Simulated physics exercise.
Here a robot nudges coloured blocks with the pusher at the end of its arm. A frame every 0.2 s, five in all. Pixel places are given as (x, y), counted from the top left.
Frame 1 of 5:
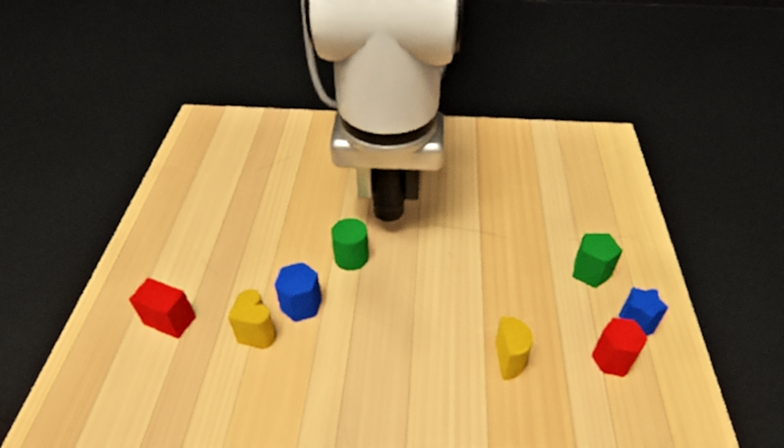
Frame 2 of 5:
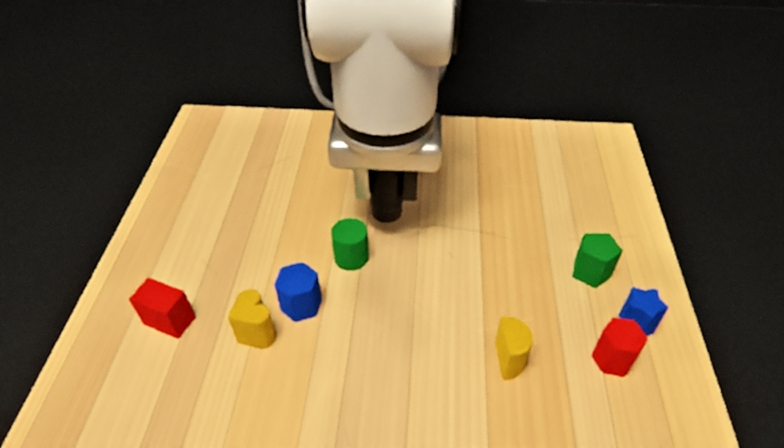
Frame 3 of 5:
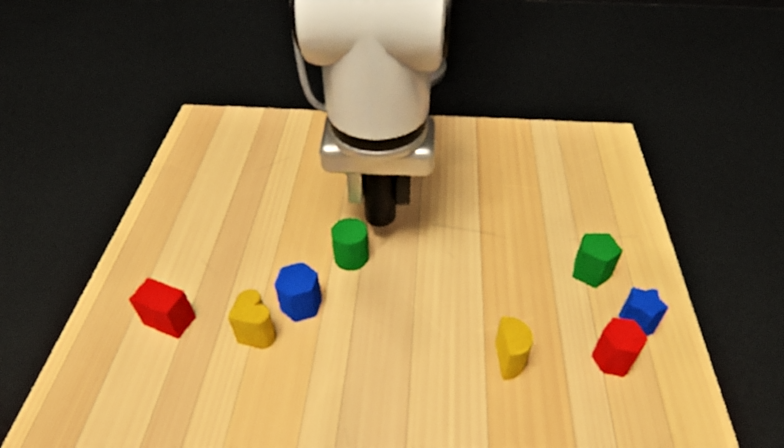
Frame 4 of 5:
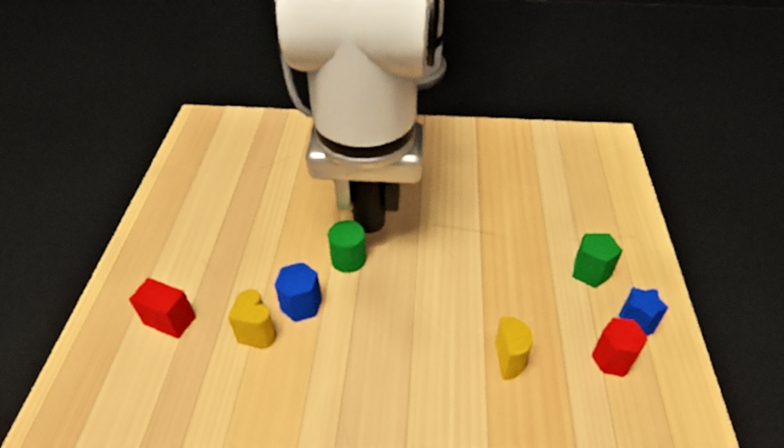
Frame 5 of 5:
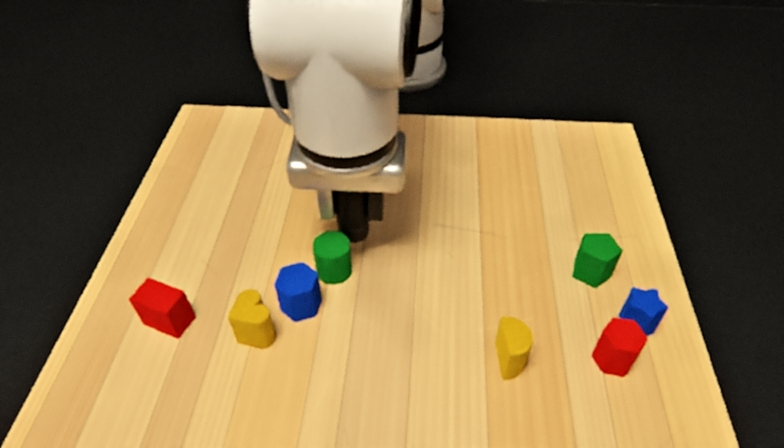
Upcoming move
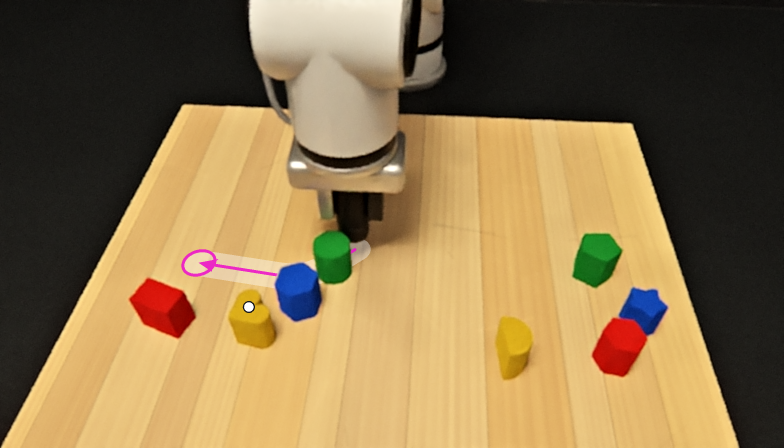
A robot arm above a wooden table of coloured blocks moves its pusher slightly left and toward the viewer, then nudges the green cylinder a short way toward the blue six-sided block, while the other blocks stay still.
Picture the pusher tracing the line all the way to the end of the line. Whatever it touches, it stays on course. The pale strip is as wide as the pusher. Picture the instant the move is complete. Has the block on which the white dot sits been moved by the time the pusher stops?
I believe so.
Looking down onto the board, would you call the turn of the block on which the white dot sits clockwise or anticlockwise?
It goes clockwise.
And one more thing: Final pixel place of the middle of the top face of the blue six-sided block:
The middle of its top is at (275, 313).
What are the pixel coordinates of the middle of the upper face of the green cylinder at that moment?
In the picture, it is at (280, 278).
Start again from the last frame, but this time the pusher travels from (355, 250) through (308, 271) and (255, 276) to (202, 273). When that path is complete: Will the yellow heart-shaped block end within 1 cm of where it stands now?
I expect not.
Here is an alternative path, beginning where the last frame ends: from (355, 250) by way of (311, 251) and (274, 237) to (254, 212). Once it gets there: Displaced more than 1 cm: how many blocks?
Once the path ends, one block will have shifted.
Drawn move, from (355, 250) over (307, 274) and (252, 271) to (199, 263); the dot is on the yellow heart-shaped block.
On the path given first. One third of the way, pusher at (304, 257); yellow heart-shaped block at (238, 318), turned 20° clockwise; blue six-sided block at (275, 309), turned 15° anticlockwise; green cylinder at (290, 275).
Two thirds of the way, pusher at (246, 254); yellow heart-shaped block at (237, 319), turned 25° clockwise; blue six-sided block at (275, 313); green cylinder at (280, 278).
At the end, pusher at (192, 246); red rectangle still; yellow heart-shaped block at (237, 319), turned 25° clockwise; blue six-sided block at (275, 313); green cylinder at (280, 278).
